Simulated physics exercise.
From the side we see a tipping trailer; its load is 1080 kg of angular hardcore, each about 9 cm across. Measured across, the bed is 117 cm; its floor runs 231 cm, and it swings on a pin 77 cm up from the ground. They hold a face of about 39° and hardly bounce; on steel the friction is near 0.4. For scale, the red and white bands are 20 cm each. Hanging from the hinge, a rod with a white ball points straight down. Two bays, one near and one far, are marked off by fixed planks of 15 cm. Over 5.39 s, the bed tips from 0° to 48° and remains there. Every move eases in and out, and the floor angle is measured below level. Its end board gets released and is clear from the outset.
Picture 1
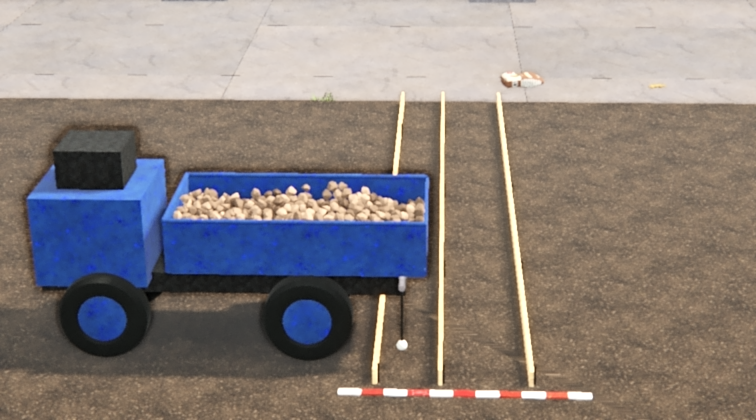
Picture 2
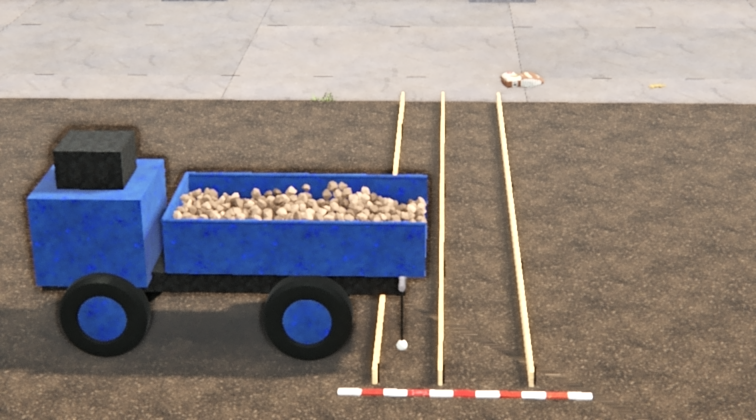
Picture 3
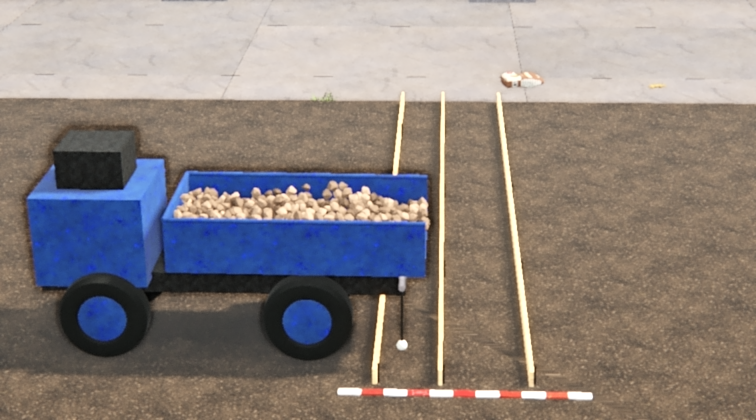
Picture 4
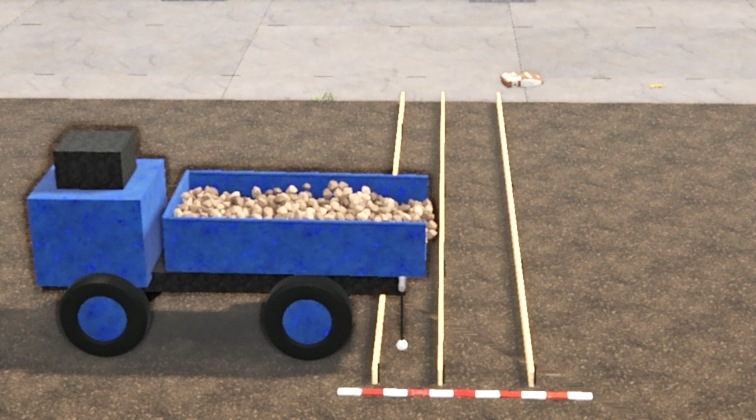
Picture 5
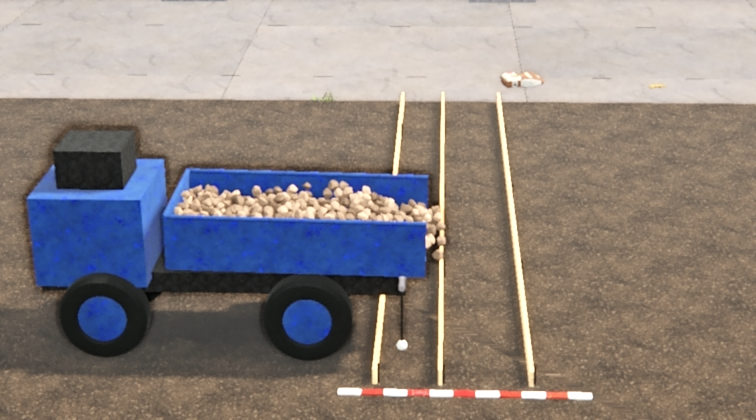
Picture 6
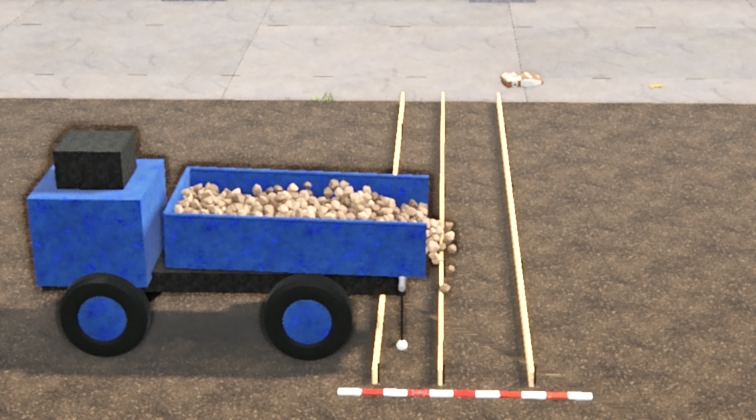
The stones in the blue trailer's bed stayed still at first, then a few at the open right end slid over the edge and dropped toward the ground as the bed tilted very slightly.
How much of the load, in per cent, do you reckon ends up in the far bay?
I reckon around 70 per cent.
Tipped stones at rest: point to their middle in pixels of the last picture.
Near (483, 321).
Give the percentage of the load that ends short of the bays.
Roughly 0 per cent.
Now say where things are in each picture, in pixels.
The bed is at 0°, its lip at (425, 276); the top of the load is at (284, 196), in the first picture.
Lip at (425, 276), floor tilted 0°, highest stones at (284, 196), in the second picture.
Lip at (425, 276), floor tilted 0°, highest stones at (284, 195), in the third picture.
The bed is at 1°, its lip at (425, 276); the top of the load is at (285, 195); 1 % has left, in the fourth picture.
Lip at (425, 276), floor tilted 1°, highest stones at (268, 196); 1 % has left, in the fifth picture.
Lip at (425, 277), floor tilted 2°, highest stones at (268, 195); 2 % has left, in the sixth picture.
A little later the floor is at 40°; 39 % in the bed, 5 % in the near bay, 56 % in the far bay; the foremost stones are at (533, 312).
Then the floor is at 48°; 0 % in the bed, 14 % in the near bay, 71 % in the far bay, 16 % past the last board; the foremost stones are at (619, 337).
Later still the floor is at 48°; 0 % in the bed, 14 % in the near bay, 71 % in the far bay, 16 % past the last board; the foremost stones are at (619, 337).
In the end the floor is at 48°; 0 % in the bed, 14 % in the near bay, 71 % in the far bay, 16 % past the last board; the foremost stones are at (619, 337).
